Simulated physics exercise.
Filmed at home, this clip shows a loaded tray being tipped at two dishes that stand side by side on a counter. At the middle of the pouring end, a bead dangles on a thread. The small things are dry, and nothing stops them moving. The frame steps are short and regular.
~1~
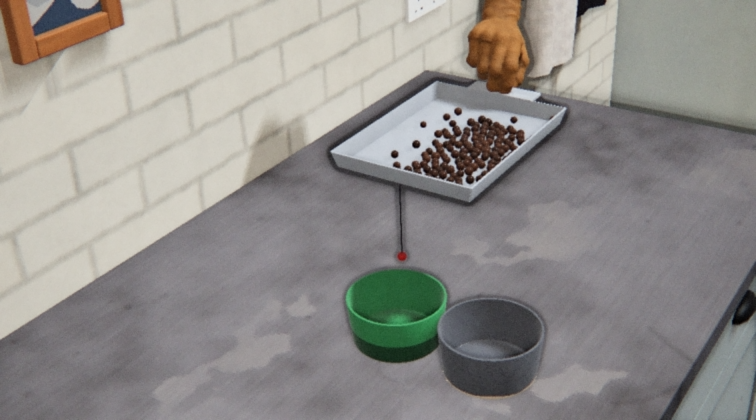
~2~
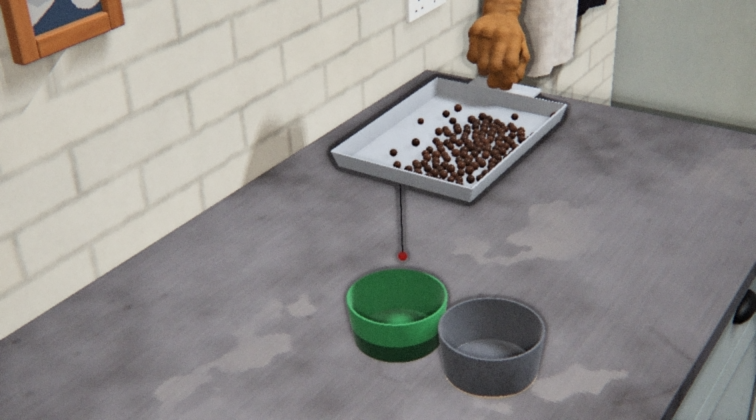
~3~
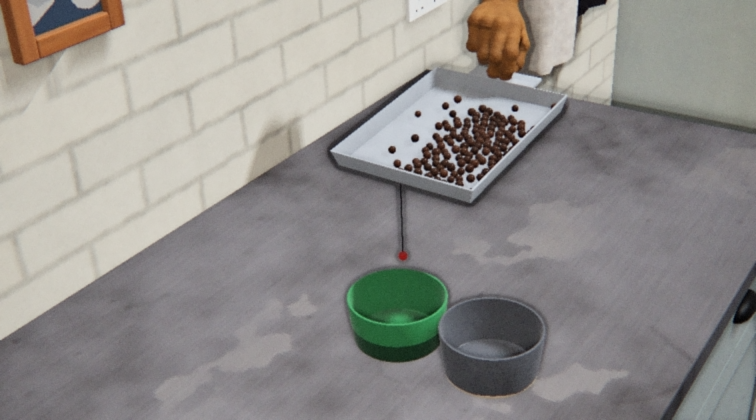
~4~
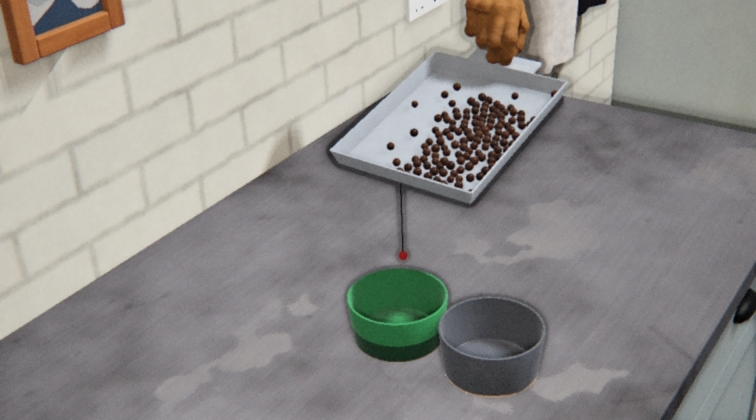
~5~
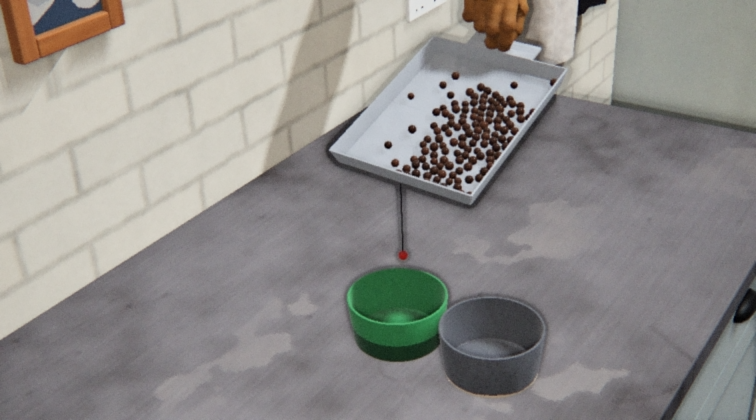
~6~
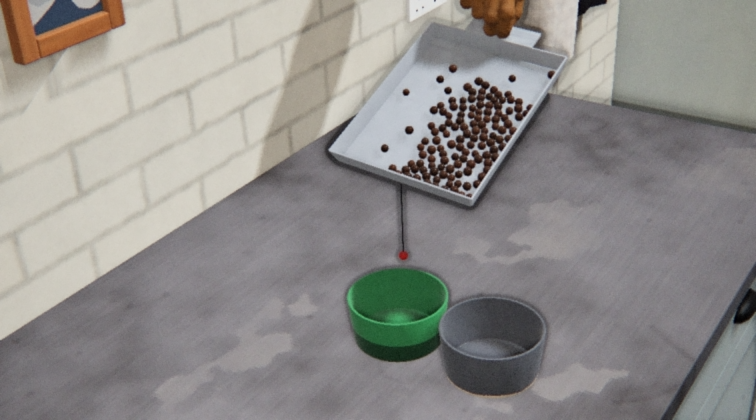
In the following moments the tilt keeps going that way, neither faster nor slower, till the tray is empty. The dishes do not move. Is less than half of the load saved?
No, more than half is saved.
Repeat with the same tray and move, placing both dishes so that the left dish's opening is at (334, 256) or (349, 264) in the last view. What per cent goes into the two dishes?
60, then 90 %.
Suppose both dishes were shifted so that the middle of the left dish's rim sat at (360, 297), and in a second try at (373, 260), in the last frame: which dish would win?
First try, the dish to the right; second try, the dish to the right.
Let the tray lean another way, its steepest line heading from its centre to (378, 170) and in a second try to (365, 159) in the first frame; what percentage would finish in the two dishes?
10 %, give or take, and then 0 %.
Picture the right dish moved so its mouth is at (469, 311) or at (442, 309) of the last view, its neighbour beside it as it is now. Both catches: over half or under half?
Earlier try a majority share, later try a majority share.
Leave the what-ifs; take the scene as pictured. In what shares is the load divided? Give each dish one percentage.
60 per cent goes to the left dish and 20 per cent to the right dish.
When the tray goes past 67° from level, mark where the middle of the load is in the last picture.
Roughly at (438, 179).
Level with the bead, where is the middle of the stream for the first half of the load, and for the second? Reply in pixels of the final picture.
It goes through near (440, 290) first, then near (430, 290).
Just after the last frame, tray tipped steeply; the larger part on the tray; just a few in the right dish; just a few in the left dish; about a tenth in the air.
A moment on, tray tipped past a quarter turn; just a few on the tray; roughly a quarter in the right dish; roughly half in the left dish; about a tenth outside both; about a tenth in the air.
Further on, tray tipped past a quarter turn; roughly a quarter in the right dish; roughly half in the left dish; roughly a quarter outside both.
When it is over, tray tipped past a quarter turn; roughly a quarter in the right dish; roughly half in the left dish; roughly a quarter outside both.
